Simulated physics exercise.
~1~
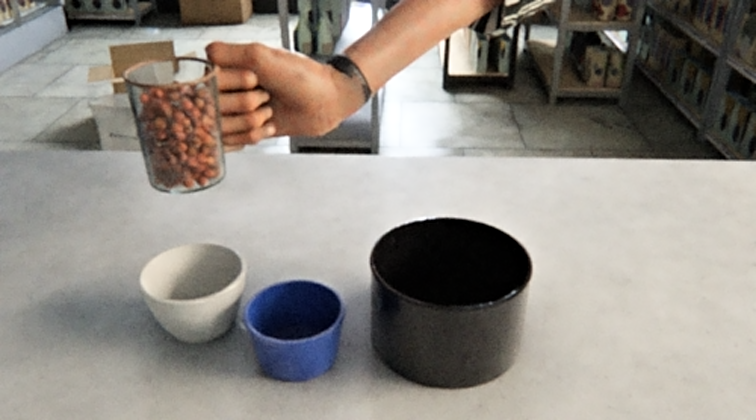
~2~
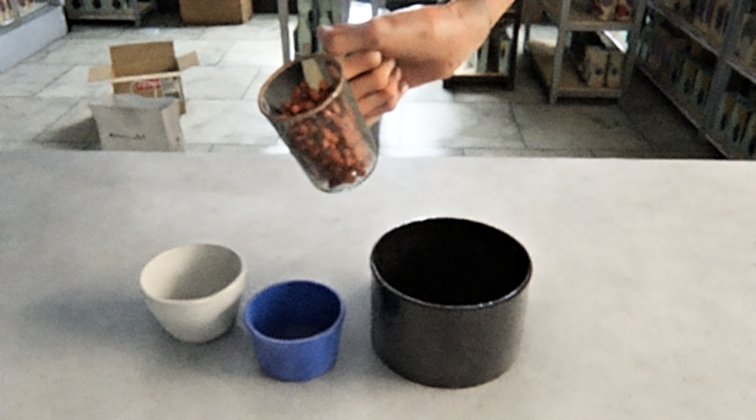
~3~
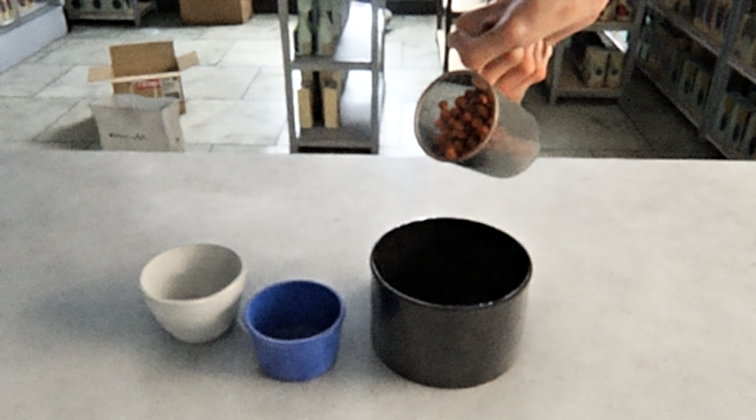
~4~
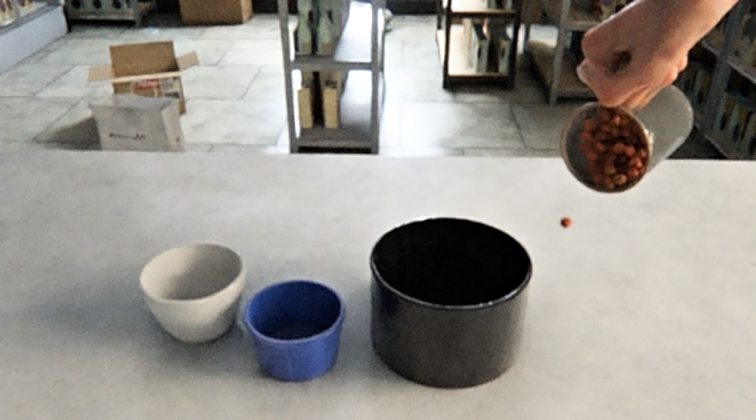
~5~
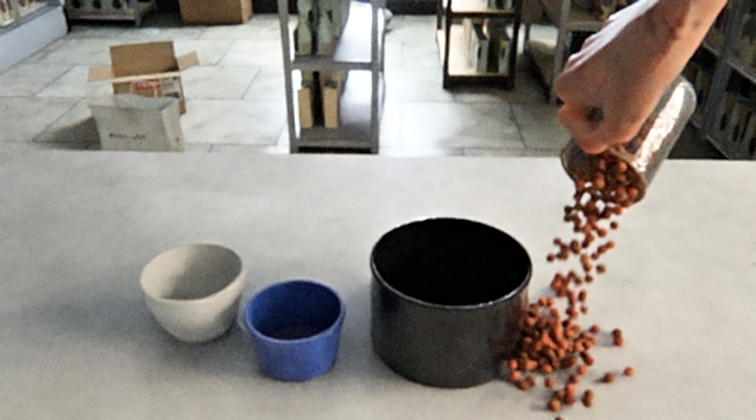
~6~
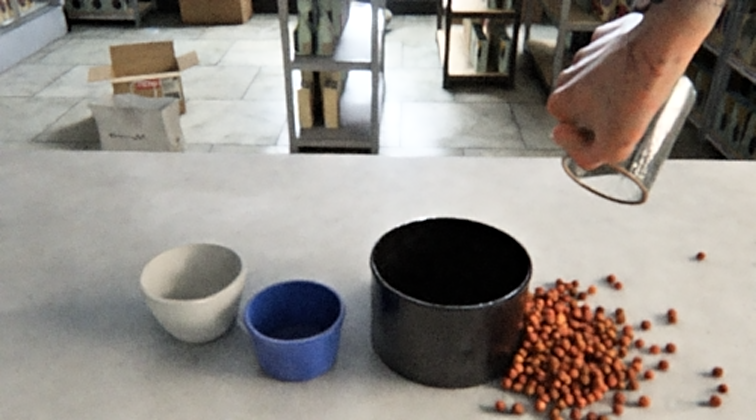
A hand holding a clear glass cup of reddish-brown pellets enters above a pale grey table, seen from the front and slightly above, with shelves and an open cardboard box on the tiled floor behind. On the table stand a white bowl at left, a small blue dish beside it and a large black pot near the middle. The hand carries the cup rightward over all three, tilting it steadily. Past the pot, one pellet drops, then a stream pours out as the cup tips upside down. The cup ends empty, with the pellets heaped and scattered on the table right of the pot.
